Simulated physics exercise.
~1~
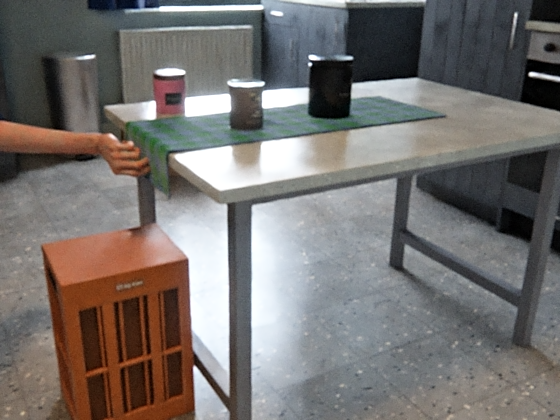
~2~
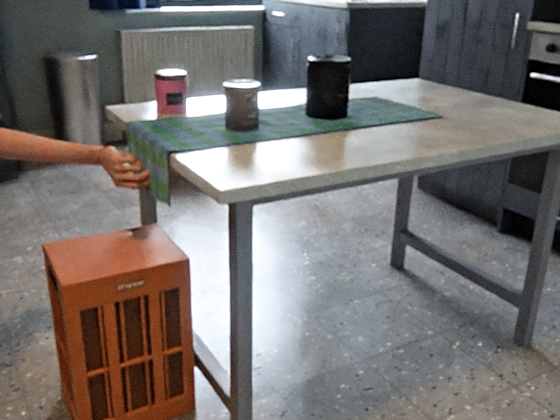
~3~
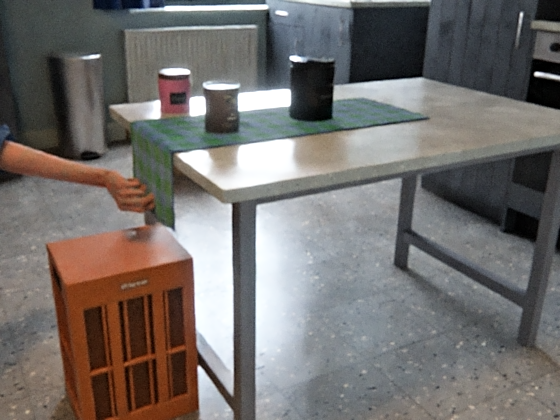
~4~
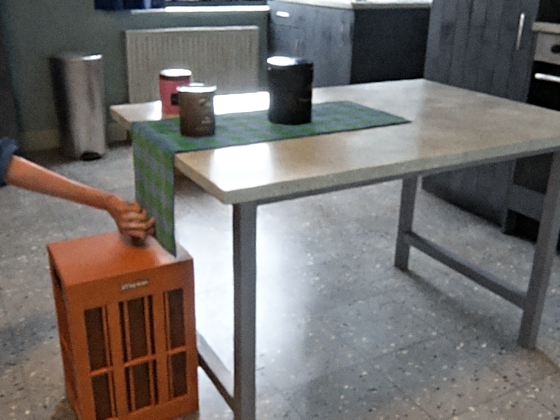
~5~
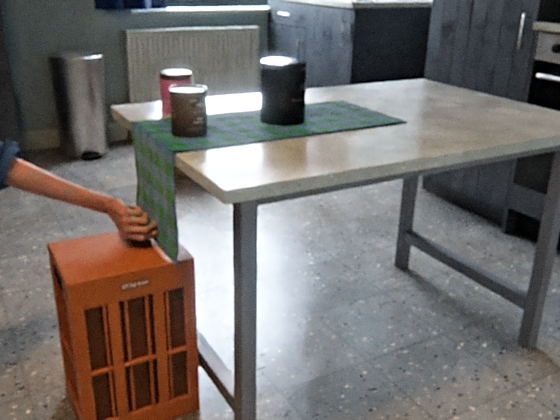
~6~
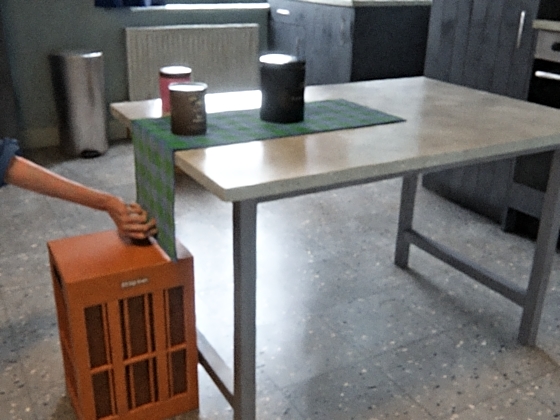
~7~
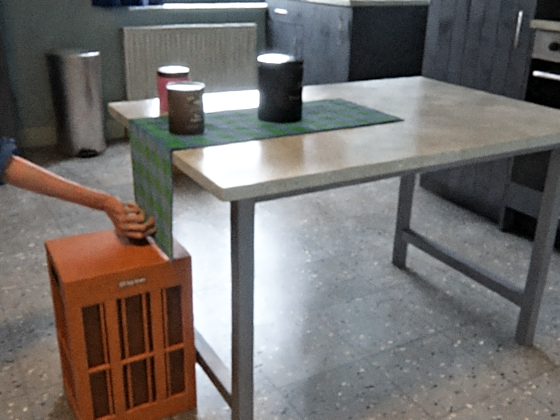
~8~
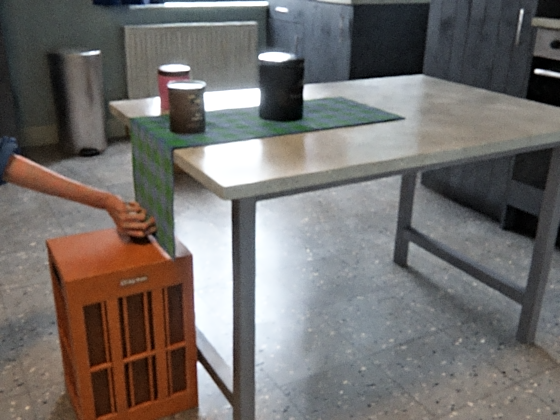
In a kitchen with a speckled floor, a slightly swaying camera looks across a pale table with grey legs. A green patterned scarf lies over it, hanging off the left end above an orange crate, with a brown tin and a black canister standing on the cloth and a pink jar near its far side. A hand reaching in from the left grips the hanging end and draws it down, and the tin and canister slide left, upright, while the jar stays put. The pulling stops once the hem reaches the crate. The hand stays there, and all three containers remain standing on the table.
